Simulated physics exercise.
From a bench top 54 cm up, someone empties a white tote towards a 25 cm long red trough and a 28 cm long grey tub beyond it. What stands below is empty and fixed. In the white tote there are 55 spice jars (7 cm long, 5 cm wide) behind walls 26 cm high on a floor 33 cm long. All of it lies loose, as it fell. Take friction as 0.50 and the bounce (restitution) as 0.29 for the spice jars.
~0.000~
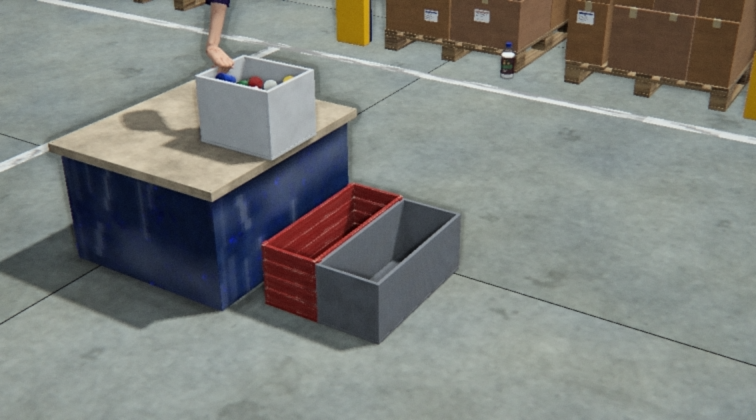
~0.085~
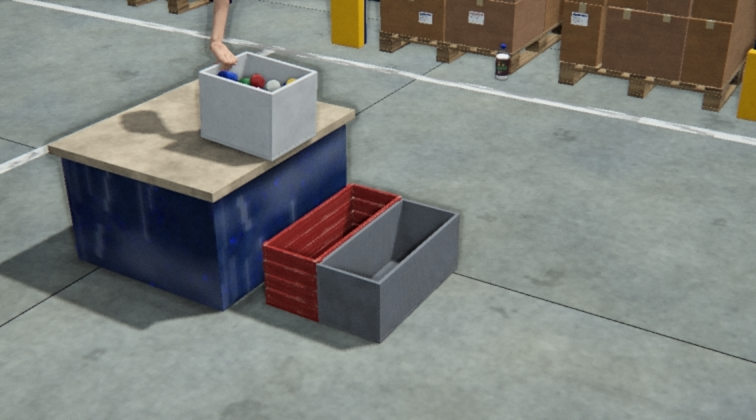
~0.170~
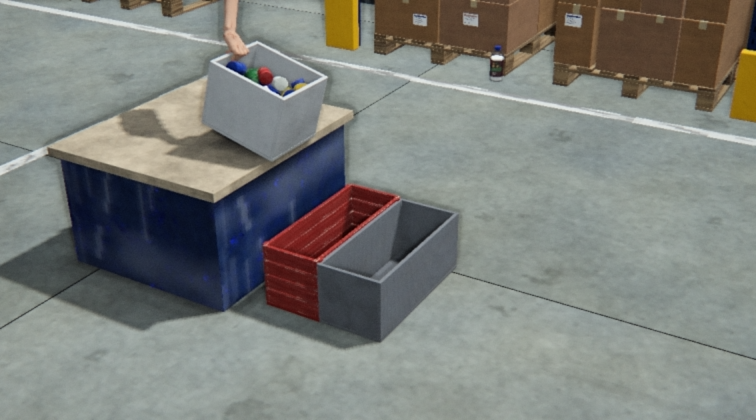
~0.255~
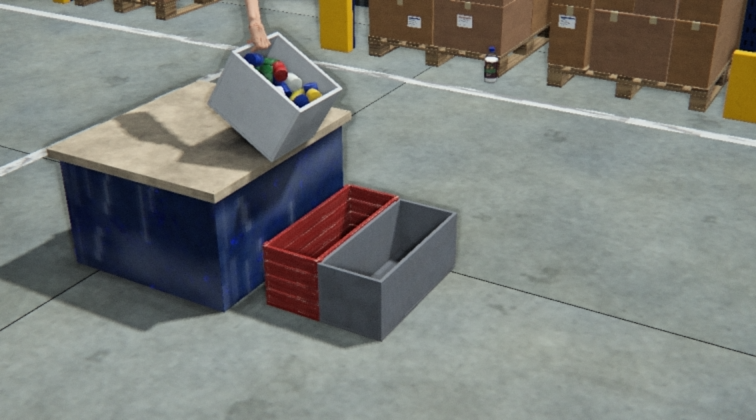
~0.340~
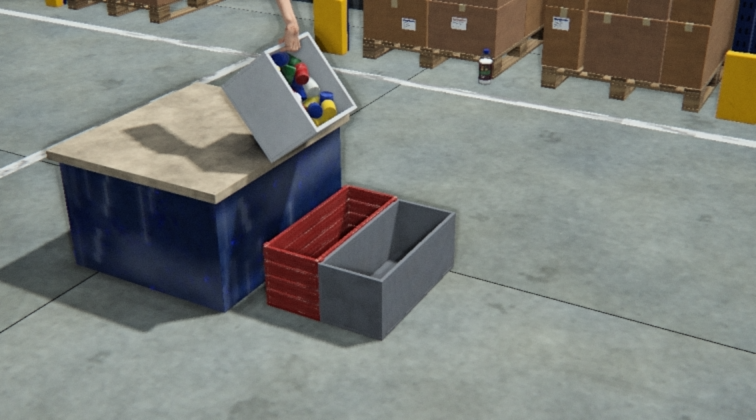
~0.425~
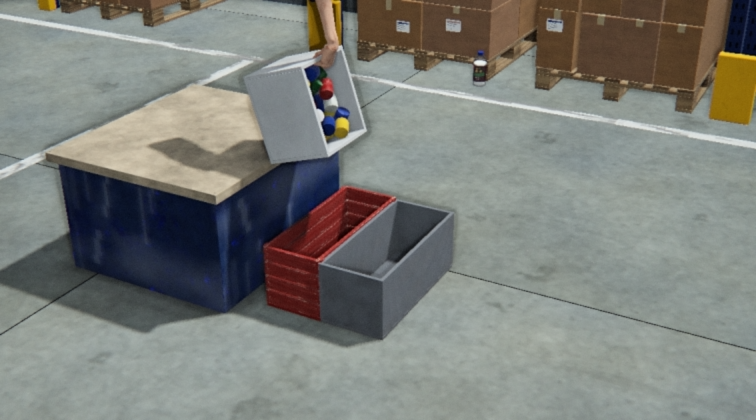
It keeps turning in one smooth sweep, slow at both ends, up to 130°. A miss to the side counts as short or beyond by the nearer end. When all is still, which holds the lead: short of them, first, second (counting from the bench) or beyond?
The largest share ends in the farther one: The grey tub.
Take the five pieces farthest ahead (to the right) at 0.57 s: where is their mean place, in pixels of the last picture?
Near (360, 137).
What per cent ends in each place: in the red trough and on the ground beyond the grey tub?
Roughly 5 and 10 per cent.
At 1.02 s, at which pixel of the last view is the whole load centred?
Around (391, 268).
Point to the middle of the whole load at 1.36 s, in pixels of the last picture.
Around (394, 278).
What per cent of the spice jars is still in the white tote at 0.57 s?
Some 95 per cent.
After 0.57 s, tilt 105°; 53 still in the white tote and 2 in the air.
After 0.76 s, tilt 129°; 23 still in the white tote, 12 in the grey tub and 20 in the air.
After 1.02 s, tilt 130°; 2 still in the white tote, 1 in the red trough, 40 in the grey tub, 3 on the ground beyond the grey tub and 9 in the air.
When it is over (at 1.36 s), 2 in the red trough, 48 in the grey tub and 5 on the ground beyond the grey tub.
